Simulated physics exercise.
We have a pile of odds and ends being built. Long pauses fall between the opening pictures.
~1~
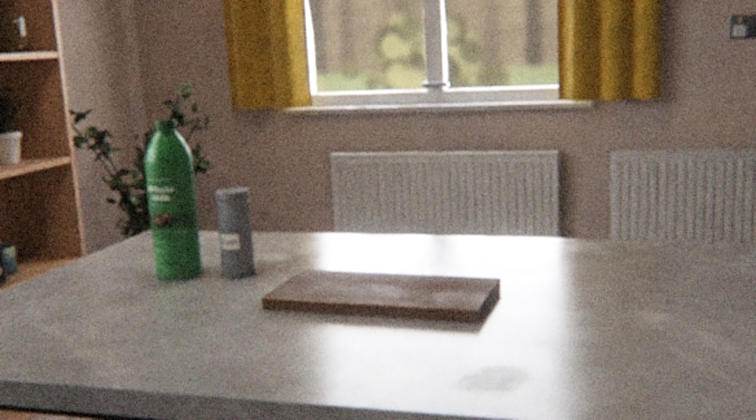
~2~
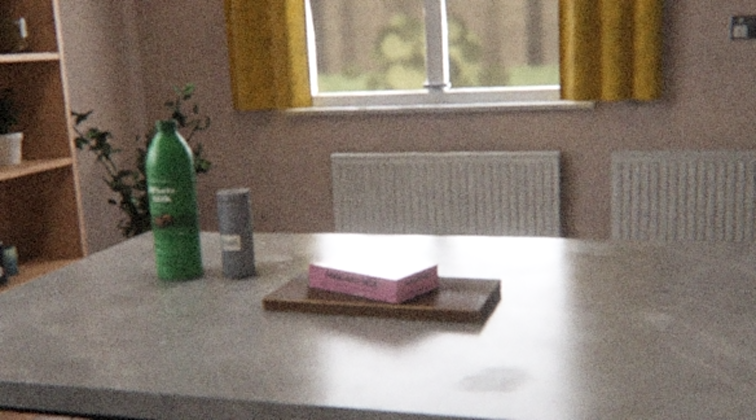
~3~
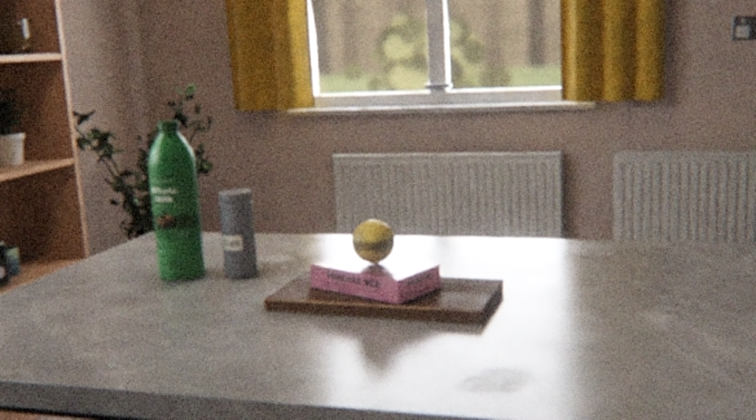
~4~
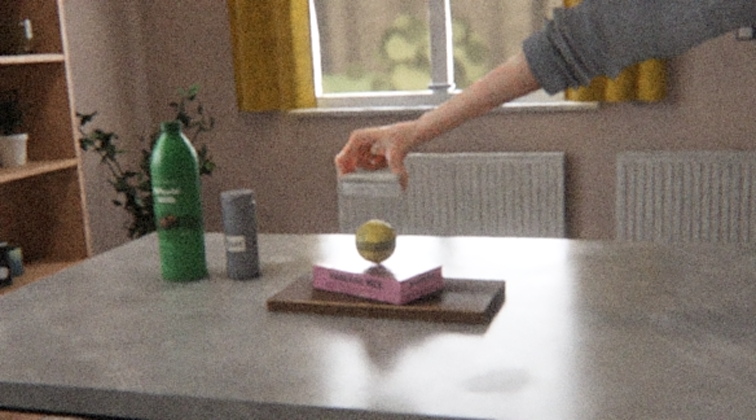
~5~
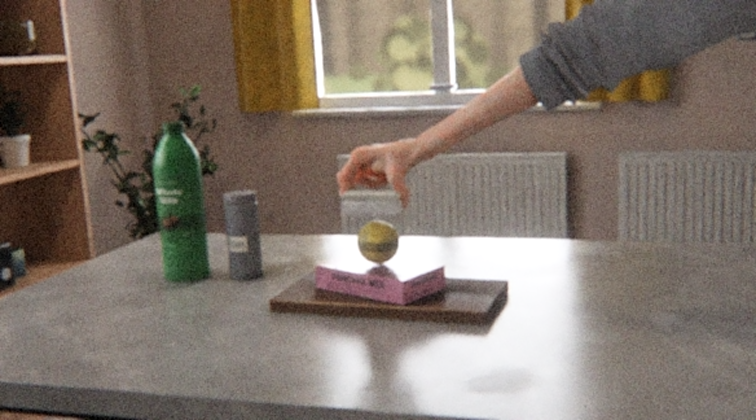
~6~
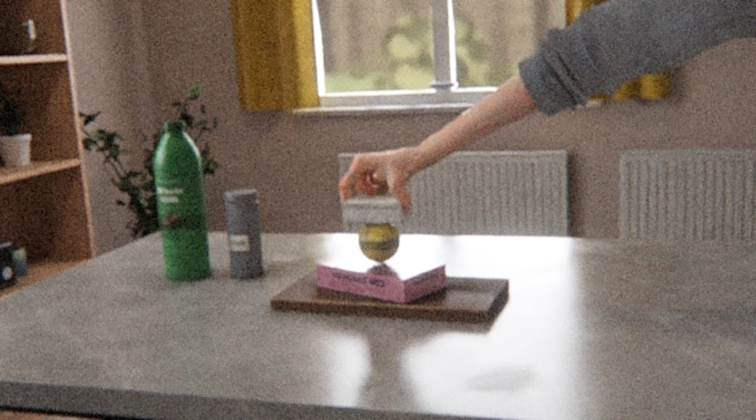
An arm in a grey sleeve reaches in from the right over a grey table, seen from just above its top in a room with yellow curtains. A green bottle and grey jar stand left of a brown board, where a pink packet appears, then a yellow ball on top. The hand lowers a pale block onto the ball and keeps hold, while the view drifts very slightly.
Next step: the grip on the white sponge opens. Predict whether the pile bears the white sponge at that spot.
It does not bear it.
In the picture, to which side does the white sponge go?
That would be the viewer's left.
Then, 2.00 s later than the last frame, white sponge tilted by 8° near (373, 211).
Then, 2.80 s later than the last frame, white sponge now fallen.
Then, 3.00 s later than the last frame, things are still on the move.
When it is over, fallen, white sponge; the other 5 as before. End places, in pixels of the last picture, white sponge near (332, 319). The pile gives way.
